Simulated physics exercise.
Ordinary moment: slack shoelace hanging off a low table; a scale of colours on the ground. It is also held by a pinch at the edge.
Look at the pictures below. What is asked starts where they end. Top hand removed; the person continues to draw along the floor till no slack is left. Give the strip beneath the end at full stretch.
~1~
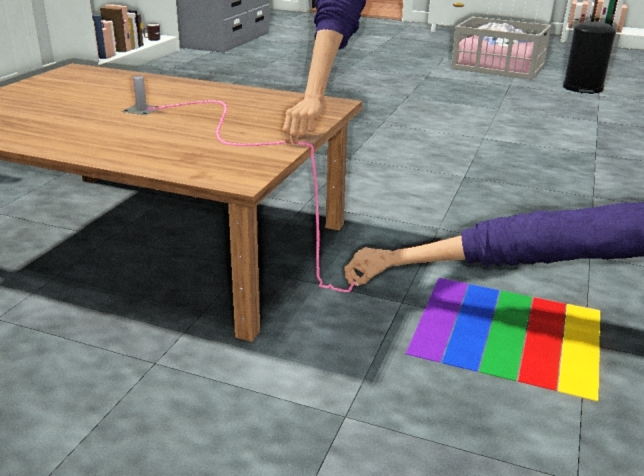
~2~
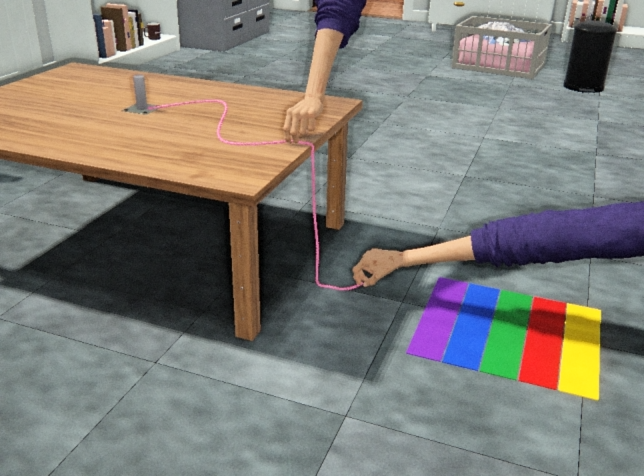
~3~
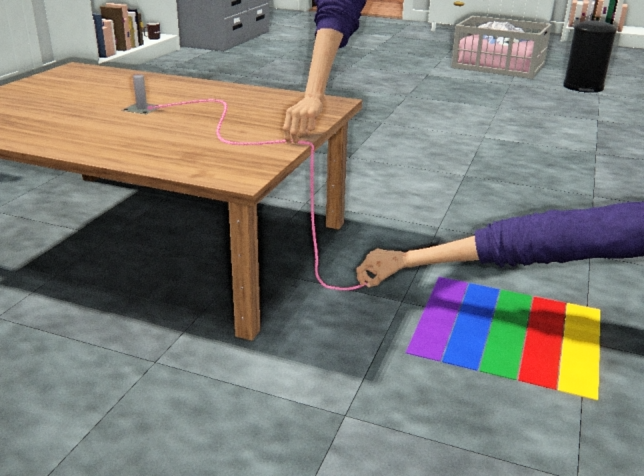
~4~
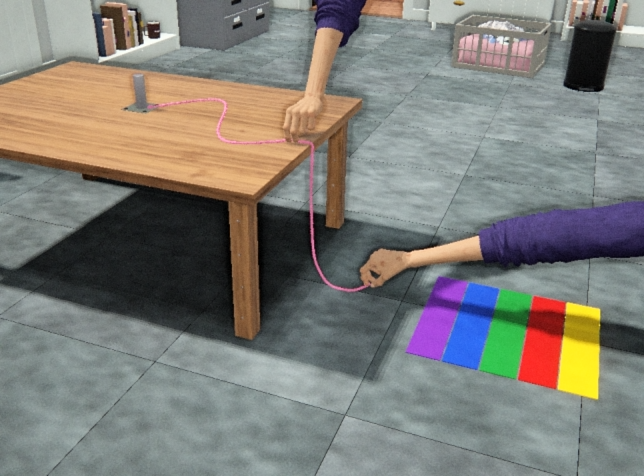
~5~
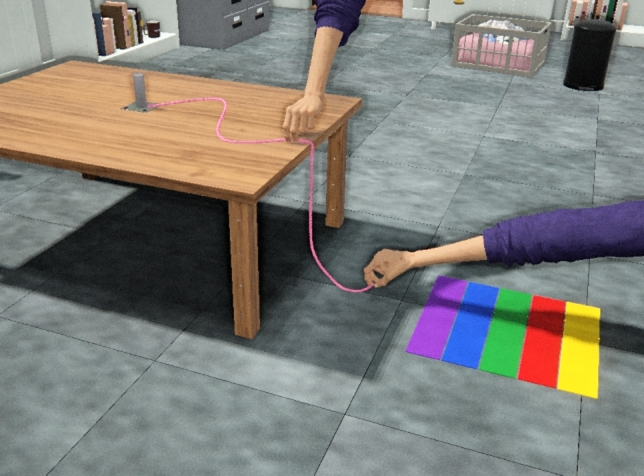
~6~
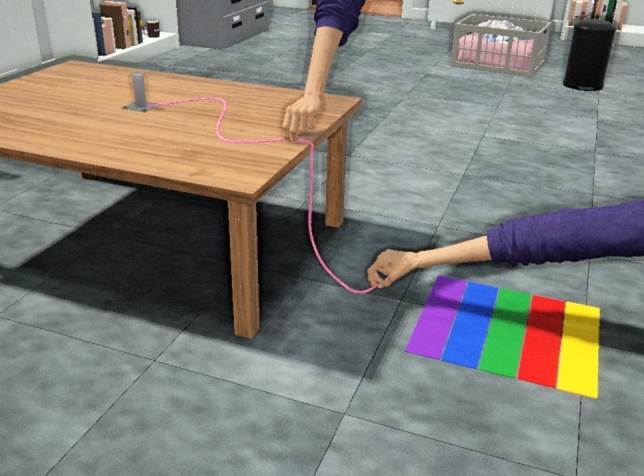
Yellow strip.
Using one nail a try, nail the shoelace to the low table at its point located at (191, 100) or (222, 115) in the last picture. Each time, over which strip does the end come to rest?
Expected strip, first: Red; second: Green.
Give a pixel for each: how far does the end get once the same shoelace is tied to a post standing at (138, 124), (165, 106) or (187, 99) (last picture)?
The three places are (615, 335), (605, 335) and (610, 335), in that order.
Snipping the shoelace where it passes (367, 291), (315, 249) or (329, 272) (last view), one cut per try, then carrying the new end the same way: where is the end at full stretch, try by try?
I'd expect it near (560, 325) on the first try, near (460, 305) on the second and near (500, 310) on the third.
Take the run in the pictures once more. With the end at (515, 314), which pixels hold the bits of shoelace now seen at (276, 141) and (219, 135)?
The first ends at (335, 199) and the second at (313, 137).
Soon after, end near (515, 314); over green.
Then, end near (556, 323); over red.
At full stretch, end near (579, 328); over yellow. It gets as far as the yellow strip.
